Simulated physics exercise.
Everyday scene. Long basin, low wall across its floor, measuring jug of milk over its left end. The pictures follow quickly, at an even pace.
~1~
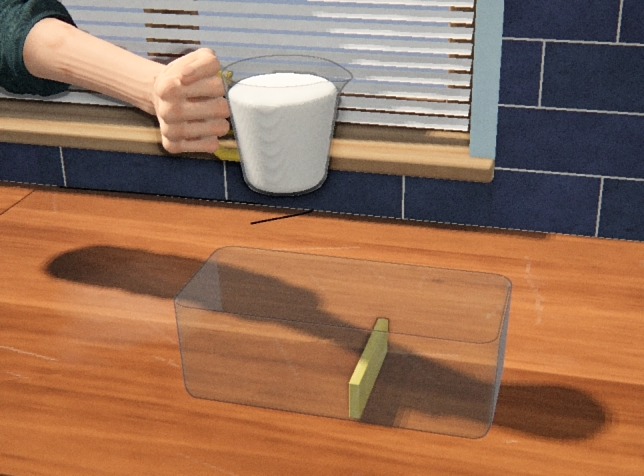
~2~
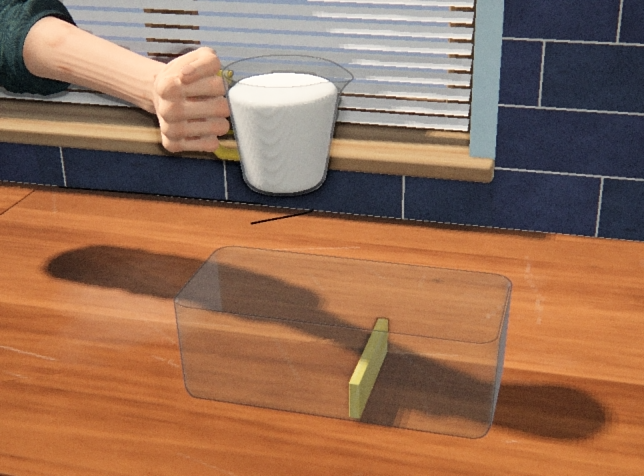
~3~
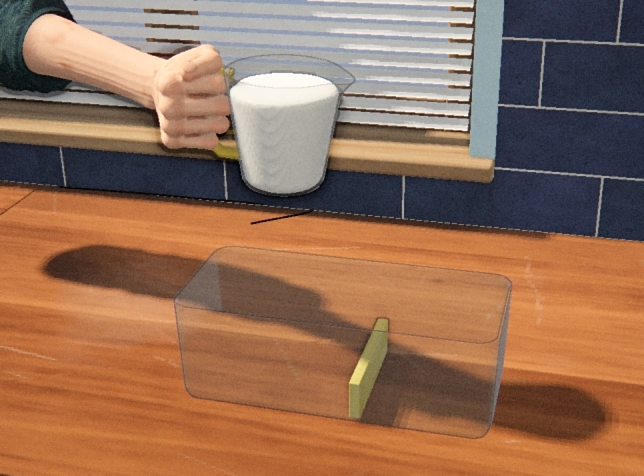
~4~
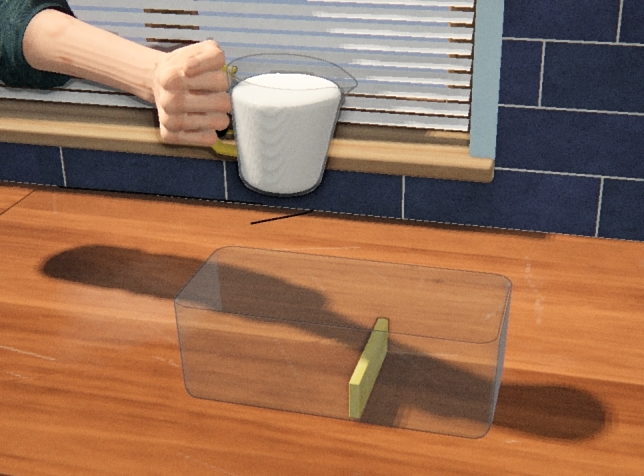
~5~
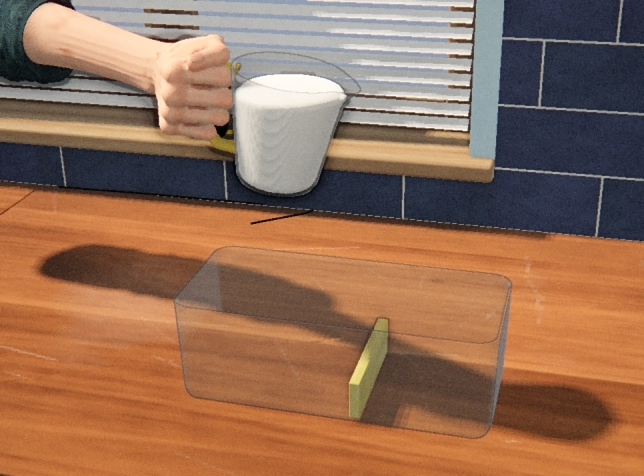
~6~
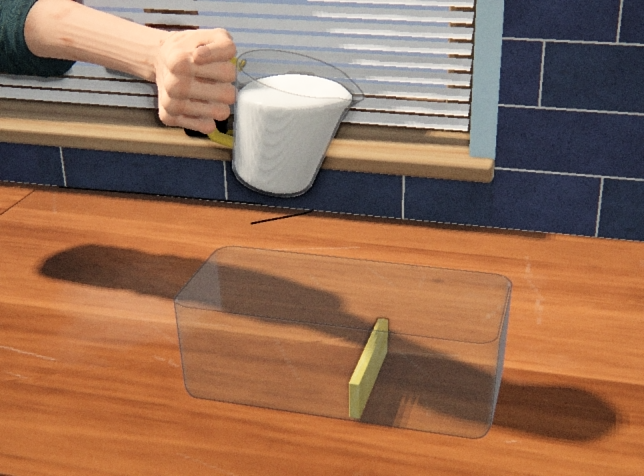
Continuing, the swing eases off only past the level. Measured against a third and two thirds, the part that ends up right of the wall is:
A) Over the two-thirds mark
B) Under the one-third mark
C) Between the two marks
Over the two-thirds mark (A).
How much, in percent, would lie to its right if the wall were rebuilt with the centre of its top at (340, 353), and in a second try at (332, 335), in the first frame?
Respectively 90 and 95 per cent, approximately.
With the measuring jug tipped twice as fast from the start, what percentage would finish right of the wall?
Roughly 80 in a hundred.
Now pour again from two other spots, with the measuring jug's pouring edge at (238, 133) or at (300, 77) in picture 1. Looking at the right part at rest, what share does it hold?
5 and 55 in a hundred.
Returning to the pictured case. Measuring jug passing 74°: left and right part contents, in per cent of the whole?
Left 0 %, right 10 %.
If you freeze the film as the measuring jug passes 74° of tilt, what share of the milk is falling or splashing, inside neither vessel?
It's close to 25 per cent.
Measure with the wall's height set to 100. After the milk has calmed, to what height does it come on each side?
0 per cent for the left part, 70 for the right.
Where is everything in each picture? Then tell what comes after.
In the first picture, tilt 0°; pouring edge (352, 77); surface from (233, 83) to (337, 90); the long basin's rim runs from (196, 275) to (505, 310); the wall's top is at (370, 351).
In the second picture, tilt 1°; pouring edge (353, 78); surface from (234, 83) to (338, 91).
In the third picture, tilt 2°; pouring edge (354, 80); surface from (235, 83) to (340, 92).
In the fourth picture, tilt 5°; pouring edge (357, 84); surface from (237, 83) to (342, 93).
In the fifth picture, tilt 10°; pouring edge (360, 90); surface from (241, 84) to (347, 93).
In the sixth picture, tilt 15°; pouring edge (364, 98); surface from (243, 87) to (354, 96).
A moment on, the measuring jug is tipped part way and 64 per cent is still to pour, 0 is left of the wall and 10 right of it.
Next, the measuring jug is tipped right over and 7 per cent is still to pour, 2 is left of the wall and 74 right of it.
Then the measuring jug is tipped right over and 0 per cent is still to pour, 8 is left of the wall and 90 right of it.
Later the measuring jug is tipped right over and 0 per cent is still to pour, 9 is left of the wall and 90 right of it.
Finally, 9 per cent lies left of the wall, 90 right of it and 2 outside.
